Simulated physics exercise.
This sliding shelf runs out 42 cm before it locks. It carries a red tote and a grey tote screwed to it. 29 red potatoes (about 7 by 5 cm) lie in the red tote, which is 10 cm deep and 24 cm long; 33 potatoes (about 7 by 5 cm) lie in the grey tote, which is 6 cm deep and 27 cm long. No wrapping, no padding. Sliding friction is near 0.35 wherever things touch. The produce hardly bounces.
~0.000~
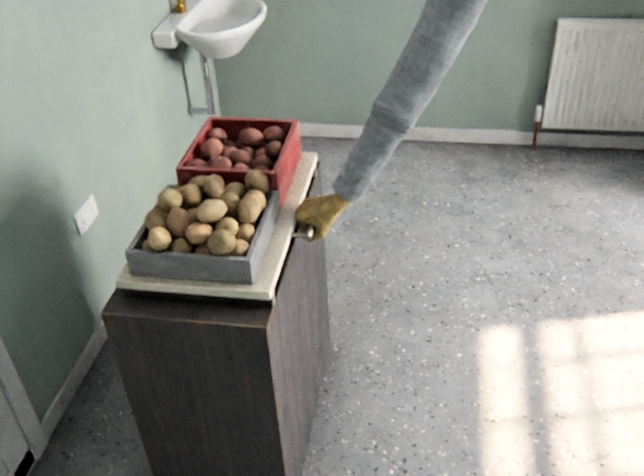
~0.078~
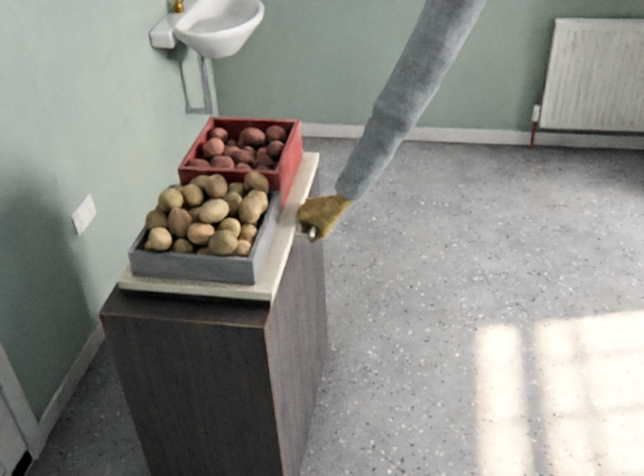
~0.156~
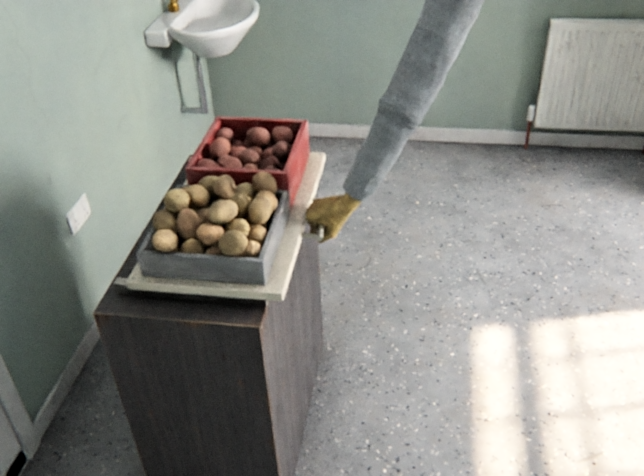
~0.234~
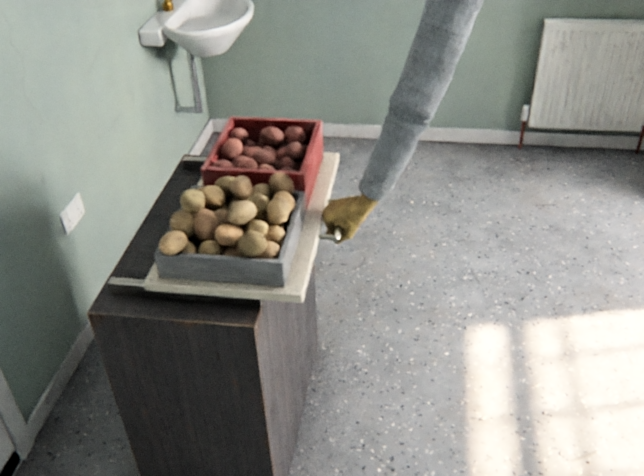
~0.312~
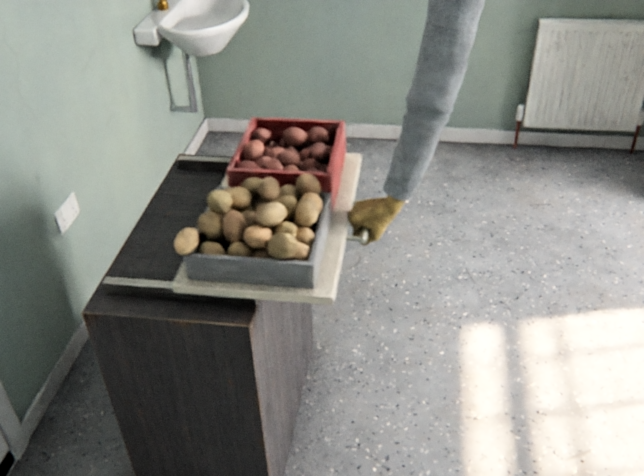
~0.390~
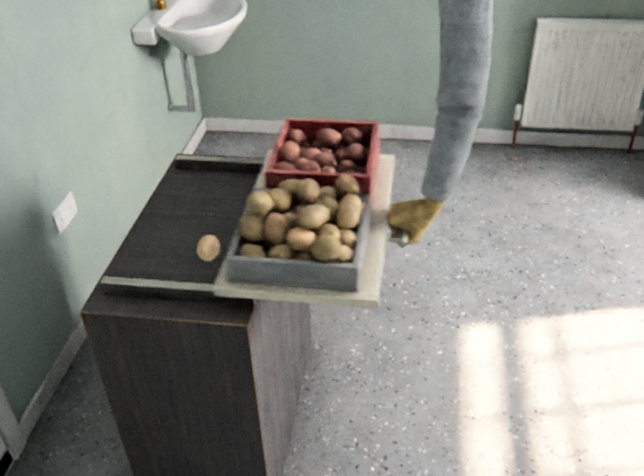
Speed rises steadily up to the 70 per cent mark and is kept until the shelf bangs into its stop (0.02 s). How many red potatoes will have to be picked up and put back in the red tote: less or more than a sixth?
It sheds under a sixth of them.
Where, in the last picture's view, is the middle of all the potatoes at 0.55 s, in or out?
Near (378, 226).
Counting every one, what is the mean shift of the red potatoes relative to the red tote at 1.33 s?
About 0 cm to the right.
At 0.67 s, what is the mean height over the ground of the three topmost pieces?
Some 98 cm up.
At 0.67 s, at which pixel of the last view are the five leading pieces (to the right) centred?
Around (475, 244).
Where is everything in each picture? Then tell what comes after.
In the first frame (we follow the rim corner now nearest the camera), red tote (its farthest corner) at (212, 118); grey tote at (245, 259); shelf out by 0 cm; nothing out yet.
Red tote at (214, 118); grey tote at (247, 259); shelf out by 1 cm, in the second frame.
Red tote at (221, 117); grey tote at (258, 260); shelf out by 5 cm, in the third frame.
Red tote at (234, 118); grey tote at (277, 261); shelf out by 10 cm, in the fourth frame.
Red tote at (256, 118); grey tote at (308, 263); shelf out by 18 cm, in the fifth frame.
Red tote at (290, 119); grey tote at (353, 266); shelf out by 28 cm; 1 out, the lowest potato at (208, 248), in the sixth frame.
After 0.47 s, end of travel.
After 0.55 s, 0 of 29 out of the red tote and 4 of 33 out of the grey tote.
After 0.67 s, 0 of 29 out of the red tote and 9 of 33 out of the grey tote.
After 0.89 s, 0 of 29 out of the red tote and 10 of 33 out of the grey tote.
Outcome (at 1.33 s), 0 of 29 out of the red tote and 10 of 33 out of the grey tote. Asked share, 0 of 29, 0 per cent.
